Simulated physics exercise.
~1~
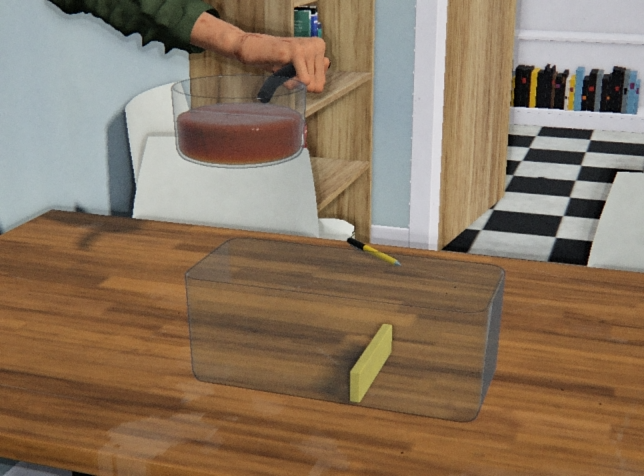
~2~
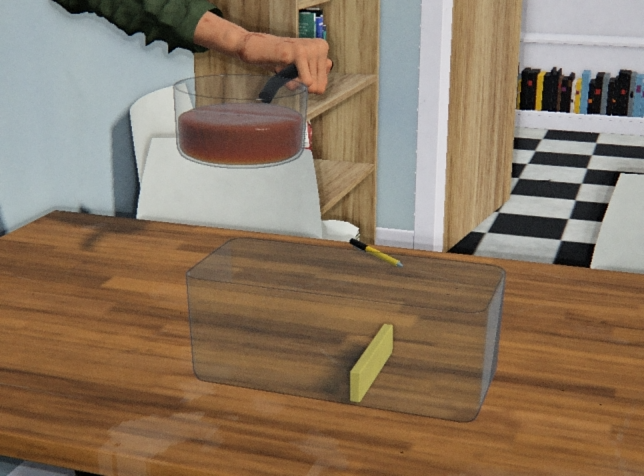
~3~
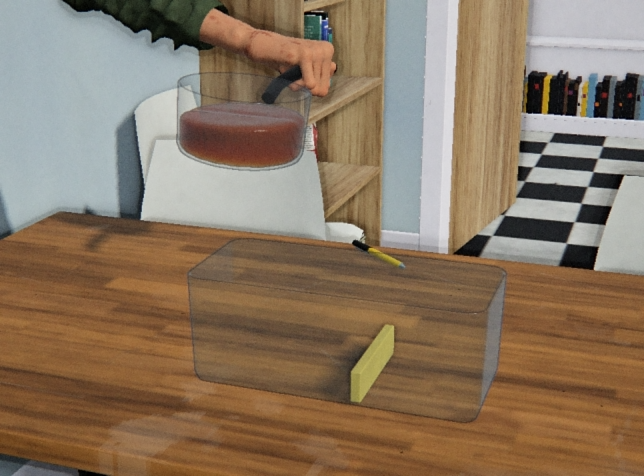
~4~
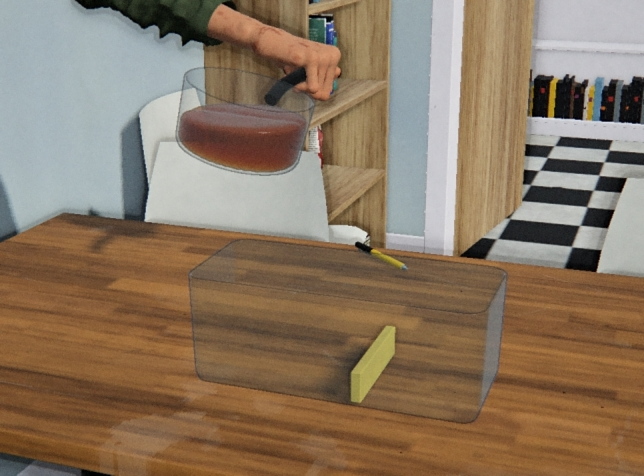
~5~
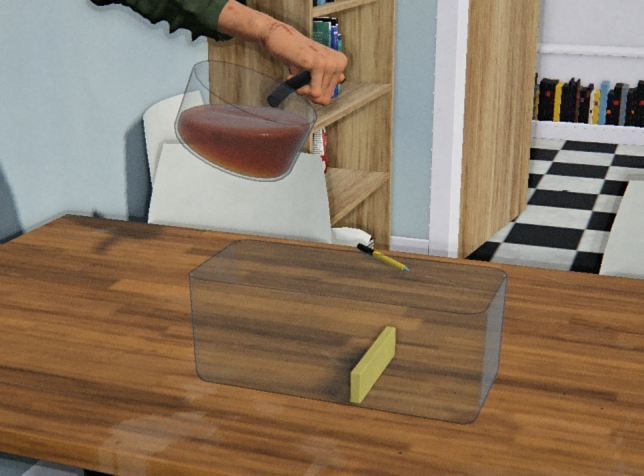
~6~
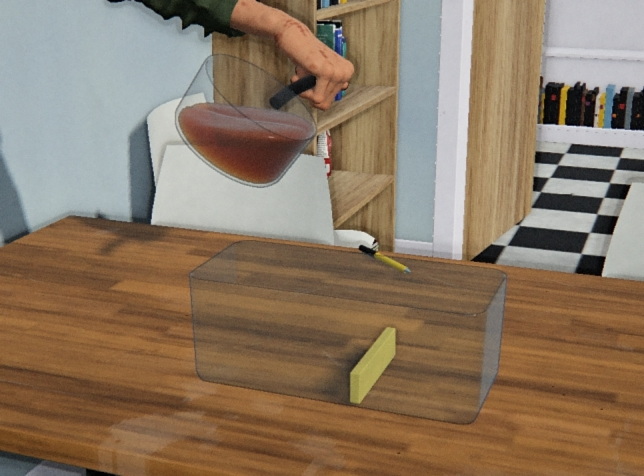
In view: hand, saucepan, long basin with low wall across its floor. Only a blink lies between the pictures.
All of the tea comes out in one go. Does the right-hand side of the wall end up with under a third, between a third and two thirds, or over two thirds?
Fails to reach a third.
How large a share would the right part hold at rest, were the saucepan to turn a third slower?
Some 20 per cent.
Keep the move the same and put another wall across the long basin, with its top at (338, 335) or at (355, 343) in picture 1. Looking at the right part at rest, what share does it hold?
Around 55 per cent for the first, around 30 per cent for the second.
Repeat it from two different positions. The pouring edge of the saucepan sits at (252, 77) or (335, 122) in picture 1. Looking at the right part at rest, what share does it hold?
In order: Close to 15 and 45 percent.
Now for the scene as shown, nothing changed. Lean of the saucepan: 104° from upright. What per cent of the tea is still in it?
I'd reckon near 20 percent is still held at that tilt.
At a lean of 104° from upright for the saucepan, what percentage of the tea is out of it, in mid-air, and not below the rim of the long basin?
That comes to near 45 percent.
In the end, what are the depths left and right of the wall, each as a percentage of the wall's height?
On the left it is 50 per cent, on the right 10.
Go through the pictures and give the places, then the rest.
The first frame shows tilt 0°; pouring edge (301, 92); surface from (185, 110) to (300, 118); the long basin's rim runs from (208, 257) to (496, 291); the wall's top is at (372, 348).
The second frame shows tilt 2°; pouring edge (303, 94); surface from (186, 110) to (301, 119).
The third frame shows tilt 6°; pouring edge (306, 100); surface from (189, 110) to (303, 121).
The fourth frame shows tilt 14°; pouring edge (310, 111); surface from (189, 110) to (305, 123).
The fifth frame shows tilt 24°; pouring edge (311, 125); surface from (189, 109) to (308, 126).
The sixth frame shows tilt 36°; pouring edge (310, 140); surface from (189, 105) to (308, 128); 1 per cent is over the edge.
A moment on, the saucepan is tipped right over and 22 per cent is still to pour, 30 is left of the wall and 2 right of it.
Next, the saucepan is tipped right over and 2 per cent is still to pour, 80 is left of the wall and 9 right of it.
Then the saucepan is tipped right over and 0 per cent is still to pour, 83 is left of the wall and 13 right of it.
Later the saucepan is tipped right over and 0 per cent is still to pour, 83 is left of the wall and 14 right of it.
Finally, 83 per cent lies left of the wall, 14 right of it and 3 outside.
